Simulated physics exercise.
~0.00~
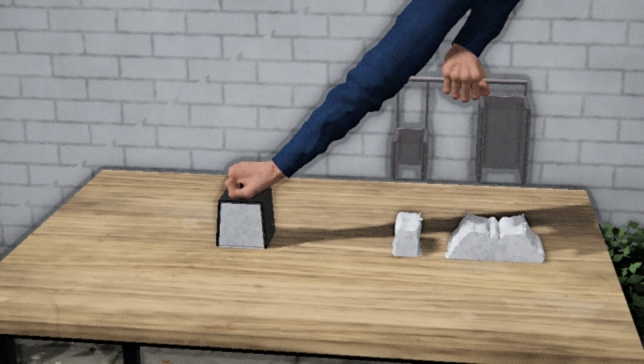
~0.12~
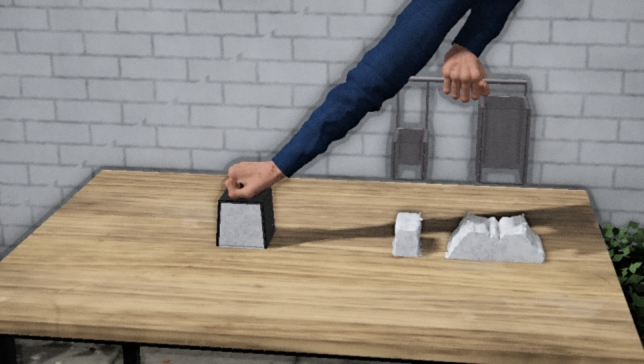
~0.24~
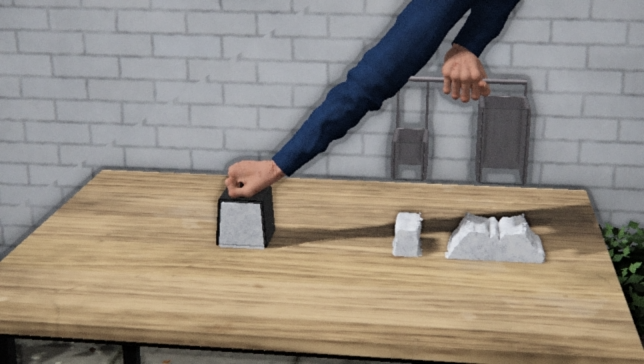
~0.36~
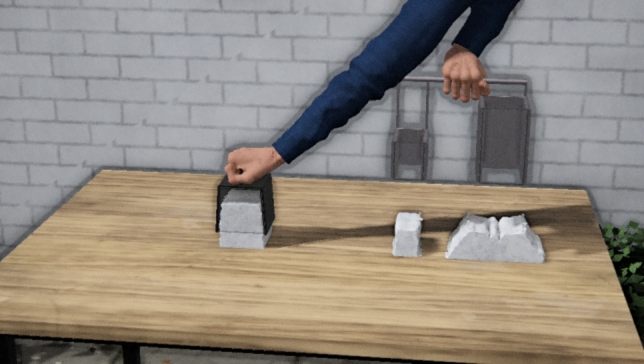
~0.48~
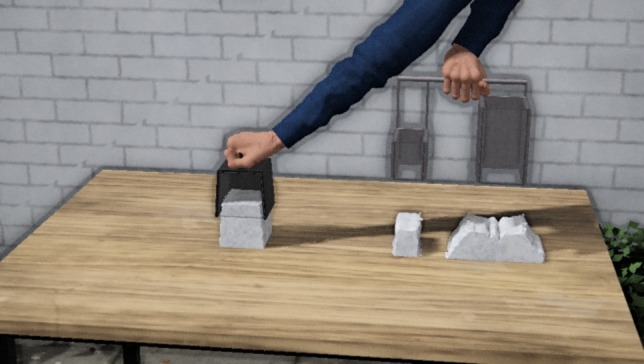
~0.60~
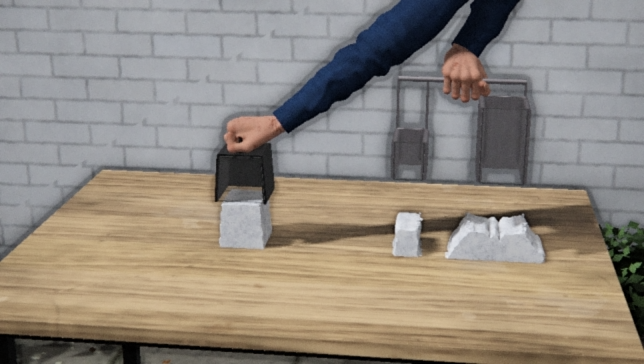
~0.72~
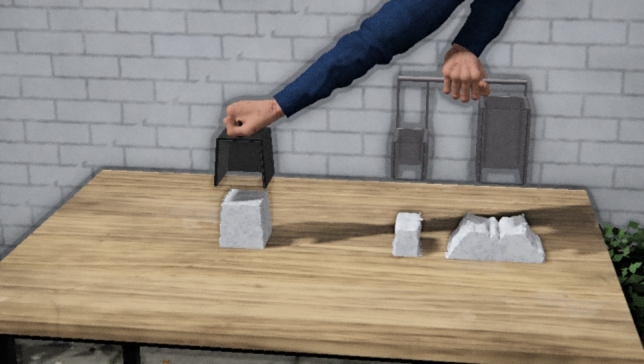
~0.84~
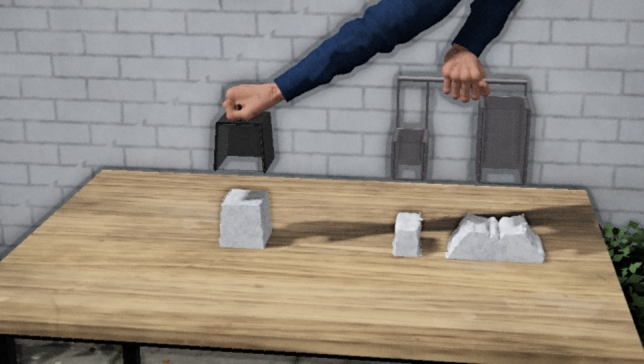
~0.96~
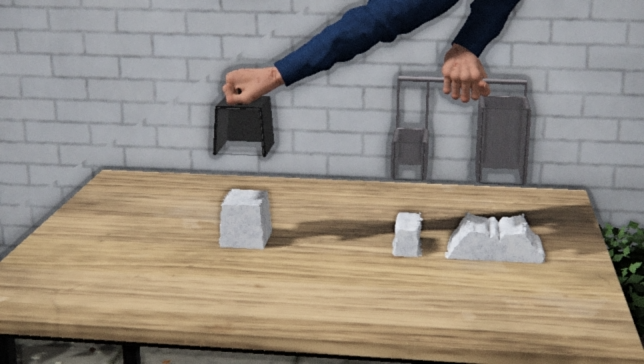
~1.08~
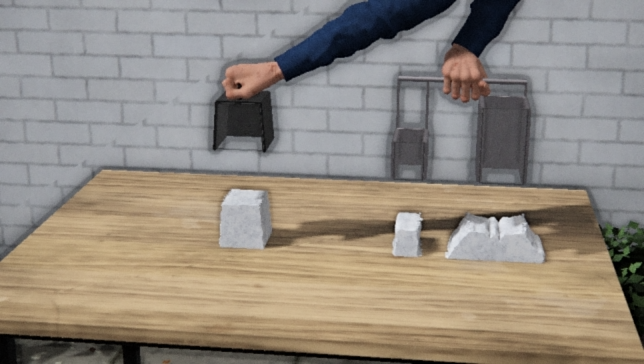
A dark, tapered tin sits upside down around a pale block of wet snow on the left part of a light wooden table, gripped from above by a hand in a blue sleeve. The fixed view looks slightly down at the table, with a white brick wall behind. To the right stand a small pale block and a wider, rough-topped mound, while another hand holds a grey frame behind them. After a still moment, the first hand draws the tin straight up, gradually uncovering the block. The tin stops above it, and the block stays standing, nearly whole.
